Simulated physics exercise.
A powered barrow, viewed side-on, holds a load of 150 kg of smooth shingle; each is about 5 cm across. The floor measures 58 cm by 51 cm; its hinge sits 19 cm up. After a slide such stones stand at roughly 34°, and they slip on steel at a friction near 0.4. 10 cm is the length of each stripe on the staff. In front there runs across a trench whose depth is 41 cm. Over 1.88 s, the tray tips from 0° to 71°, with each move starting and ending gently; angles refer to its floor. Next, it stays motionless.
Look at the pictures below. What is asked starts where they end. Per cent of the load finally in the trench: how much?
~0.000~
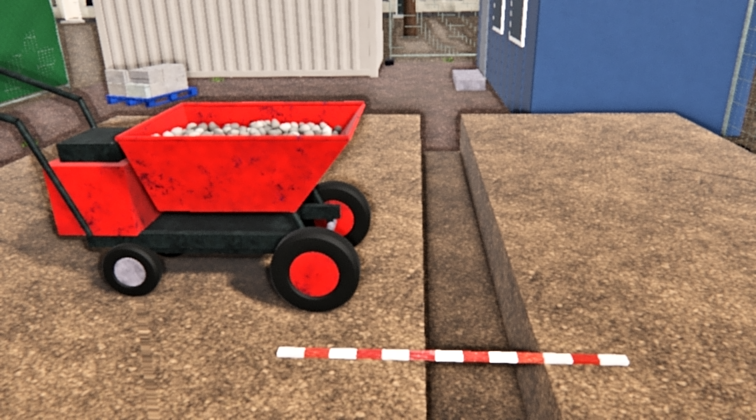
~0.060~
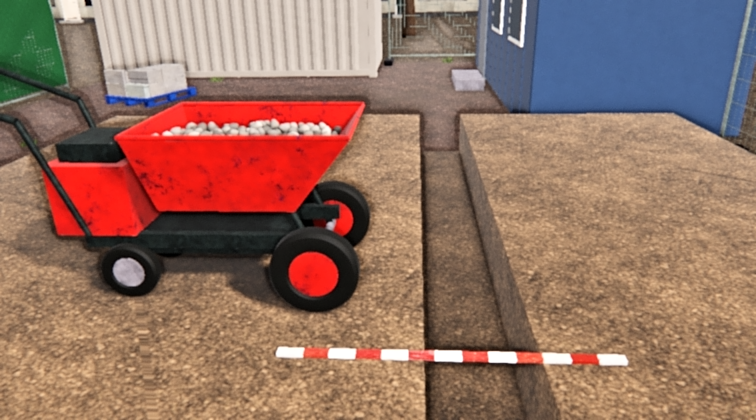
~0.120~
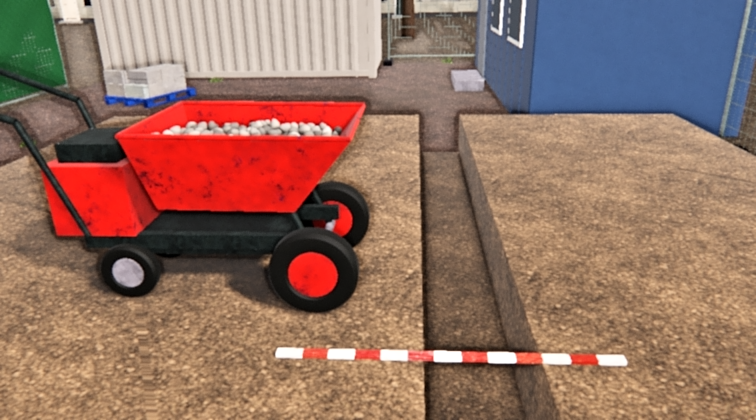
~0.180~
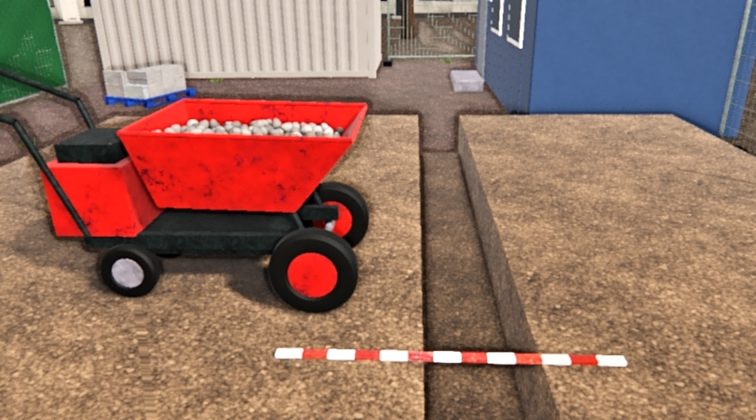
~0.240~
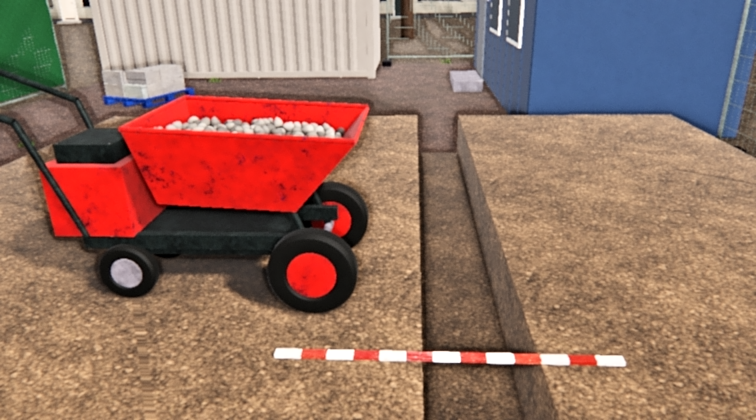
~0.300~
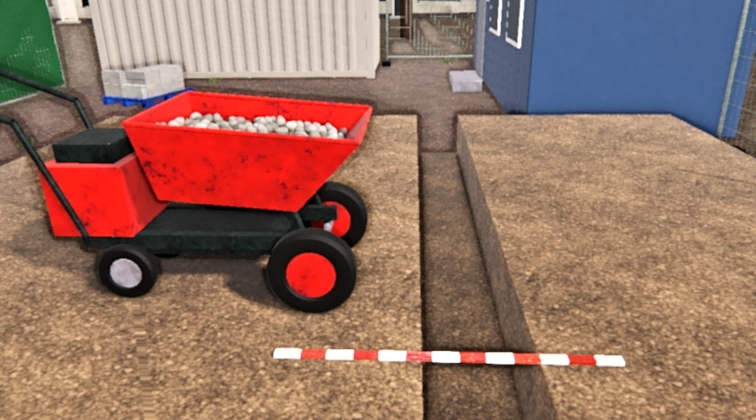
Approx. 77 %.
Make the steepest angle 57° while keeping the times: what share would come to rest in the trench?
In that case some 65 per cent.
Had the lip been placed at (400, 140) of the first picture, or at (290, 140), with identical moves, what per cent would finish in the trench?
Near 30 then near 100 percent.
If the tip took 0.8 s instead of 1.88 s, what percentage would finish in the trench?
Close to 55 percent, then.
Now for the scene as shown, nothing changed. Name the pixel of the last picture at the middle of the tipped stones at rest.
Look at roughly (483, 335).
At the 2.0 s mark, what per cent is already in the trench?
By that moment, roughly 45 per cent of the load.
After 1.4 s the floor is at 60°; 99 % in the tray, 1 % in the trench; the foremost stones are at (468, 214).
After 2.0 s the floor is at 71°; 39 % in the tray, 45 % in the trench, 17 % past the trench; the foremost stones are at (618, 290).
After 2.3 s the floor is at 71°; 14 % in the tray, 63 % in the trench, 23 % past the trench; the foremost stones are at (694, 294).
After 4.3 s the floor is at 71°; 0 % in the tray, 77 % in the trench, 23 % past the trench; the foremost stones are at (721, 289).
